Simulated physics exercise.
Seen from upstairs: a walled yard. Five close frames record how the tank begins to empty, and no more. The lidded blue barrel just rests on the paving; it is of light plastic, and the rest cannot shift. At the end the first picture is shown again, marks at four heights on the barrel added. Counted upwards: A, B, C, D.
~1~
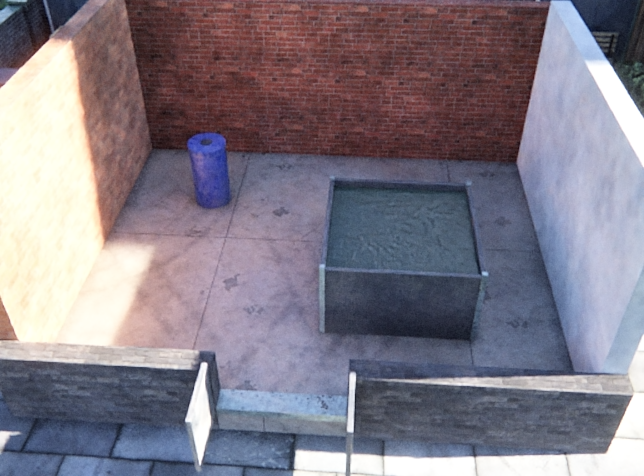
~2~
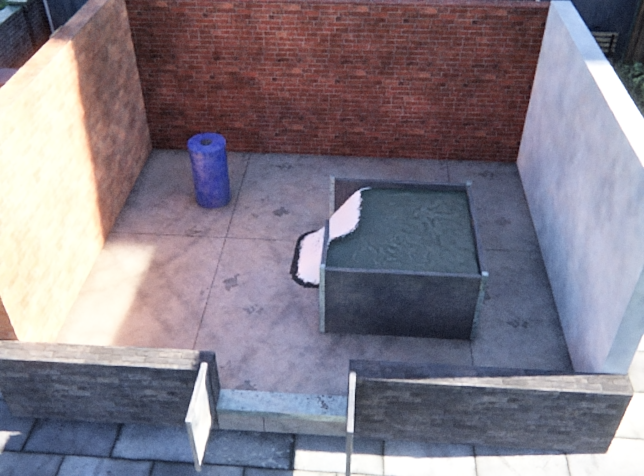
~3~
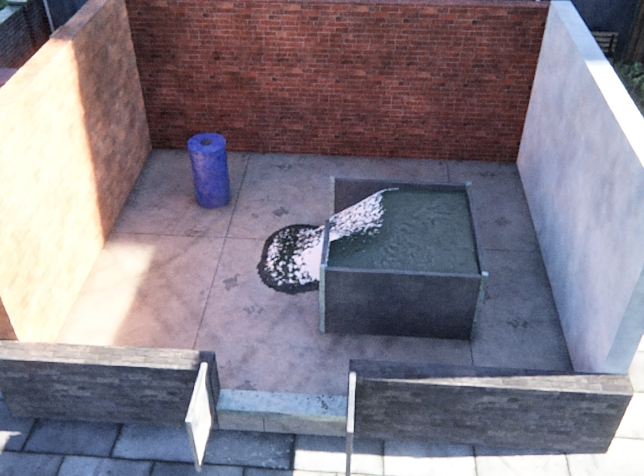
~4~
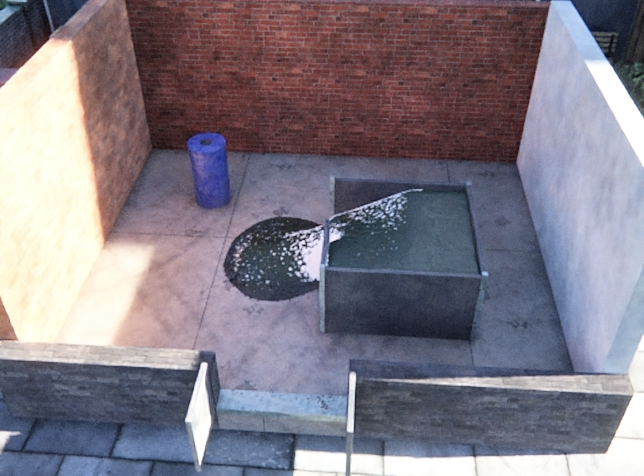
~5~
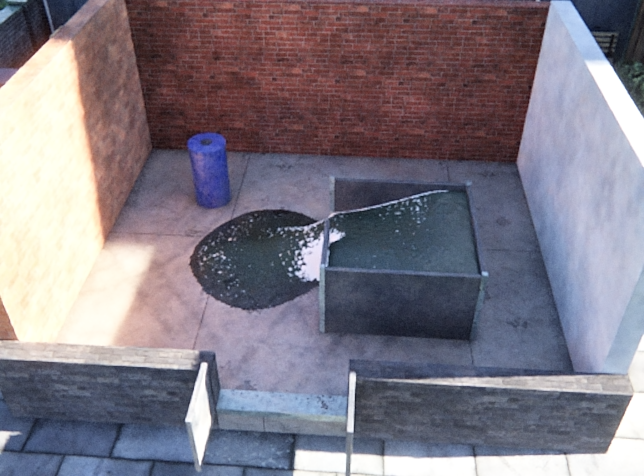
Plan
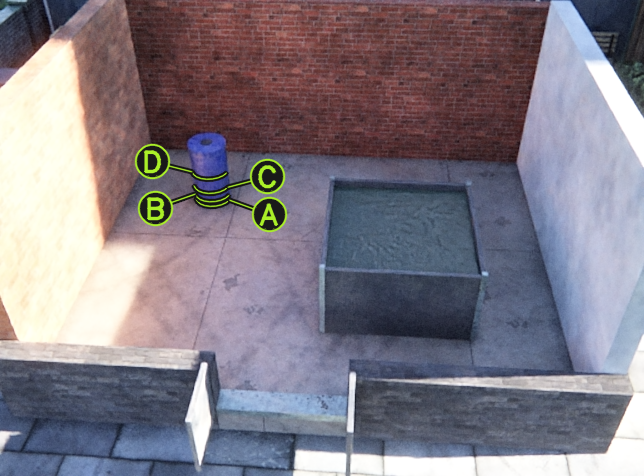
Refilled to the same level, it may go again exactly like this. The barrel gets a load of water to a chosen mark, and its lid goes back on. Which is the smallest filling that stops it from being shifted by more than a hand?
Choose D.
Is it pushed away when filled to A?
Yes, it does.
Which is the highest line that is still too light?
That would be C.
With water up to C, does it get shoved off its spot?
Yes, it does.
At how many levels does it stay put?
One of them.
On the marked copy, A at (210, 206); B at (209, 201); C at (208, 193); D at (206, 179); from the bottom up A, B, C, D.
With A, it is pushed about 3 times its own width away.
With B, it is pushed about twice its own width away.
With C, it is pushed about its own width away.
With D, it does not move.
